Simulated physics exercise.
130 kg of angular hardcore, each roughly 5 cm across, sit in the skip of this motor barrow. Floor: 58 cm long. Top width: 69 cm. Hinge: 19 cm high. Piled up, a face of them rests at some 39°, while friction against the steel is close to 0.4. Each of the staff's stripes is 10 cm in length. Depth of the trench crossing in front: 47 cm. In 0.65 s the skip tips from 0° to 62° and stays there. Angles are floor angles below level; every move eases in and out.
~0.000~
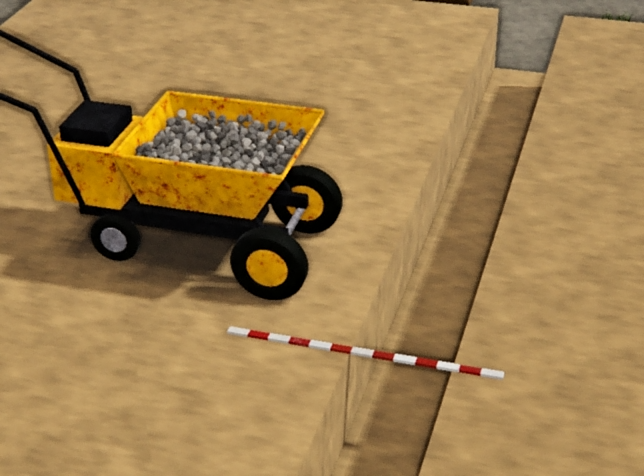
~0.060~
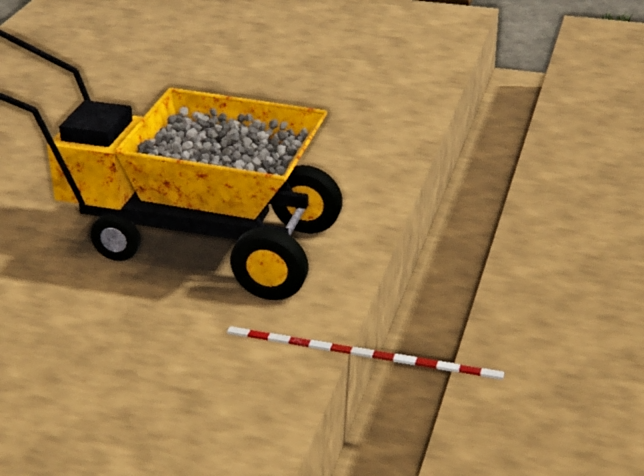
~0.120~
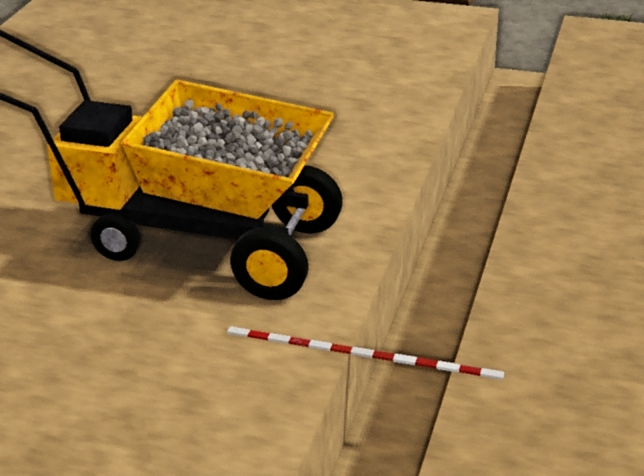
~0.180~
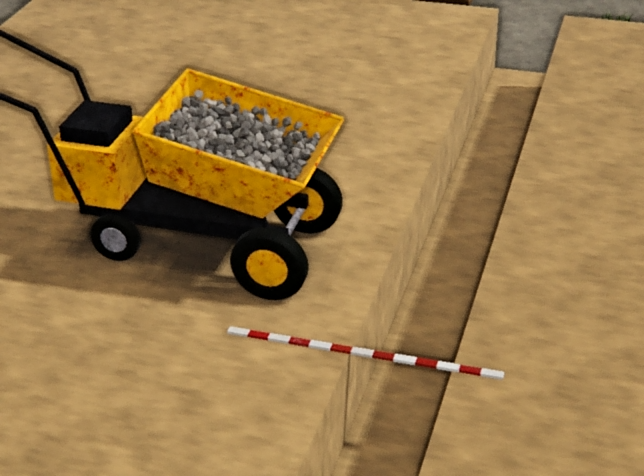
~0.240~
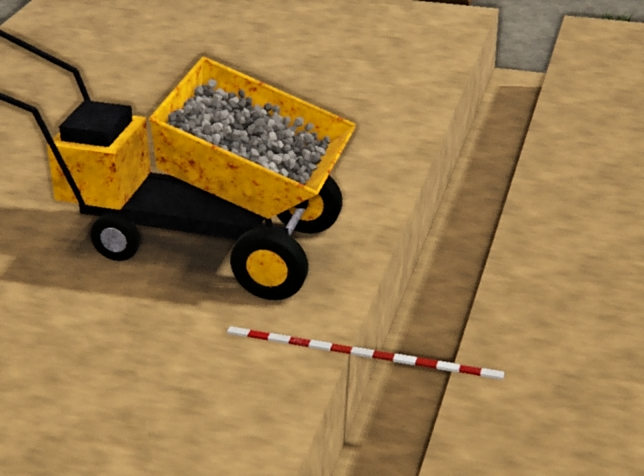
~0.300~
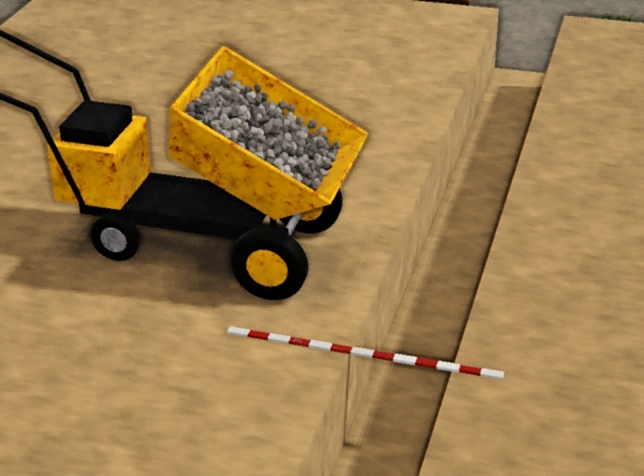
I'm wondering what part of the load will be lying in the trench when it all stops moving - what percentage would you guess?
I would guess about 48 per cent.
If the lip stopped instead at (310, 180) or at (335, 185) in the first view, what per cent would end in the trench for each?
Around 35 and then 20 percent.
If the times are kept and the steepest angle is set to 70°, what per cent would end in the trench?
Roughly 70% would end there.
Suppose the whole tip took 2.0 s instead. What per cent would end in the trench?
25 %.
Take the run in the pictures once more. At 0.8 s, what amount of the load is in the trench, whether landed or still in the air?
By that moment, roughly 5 per cent of the load.
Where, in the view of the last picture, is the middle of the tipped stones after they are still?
I'd point somewhere around (444, 356).
After 0.5 s the floor is at 53°; 100 % in the skip; the foremost stones are at (346, 206).
After 0.8 s the floor is at 62°; 94 % in the skip, 6 % in the trench; the foremost stones are at (416, 266).
After 1.1 s the floor is at 62°; 59 % in the skip, 40 % in the trench, 2 % past the trench; the foremost stones are at (526, 302).
After 3.0 s the floor is at 62°; 50 % in the skip, 48 % in the trench, 2 % past the trench; the foremost stones are at (564, 305).
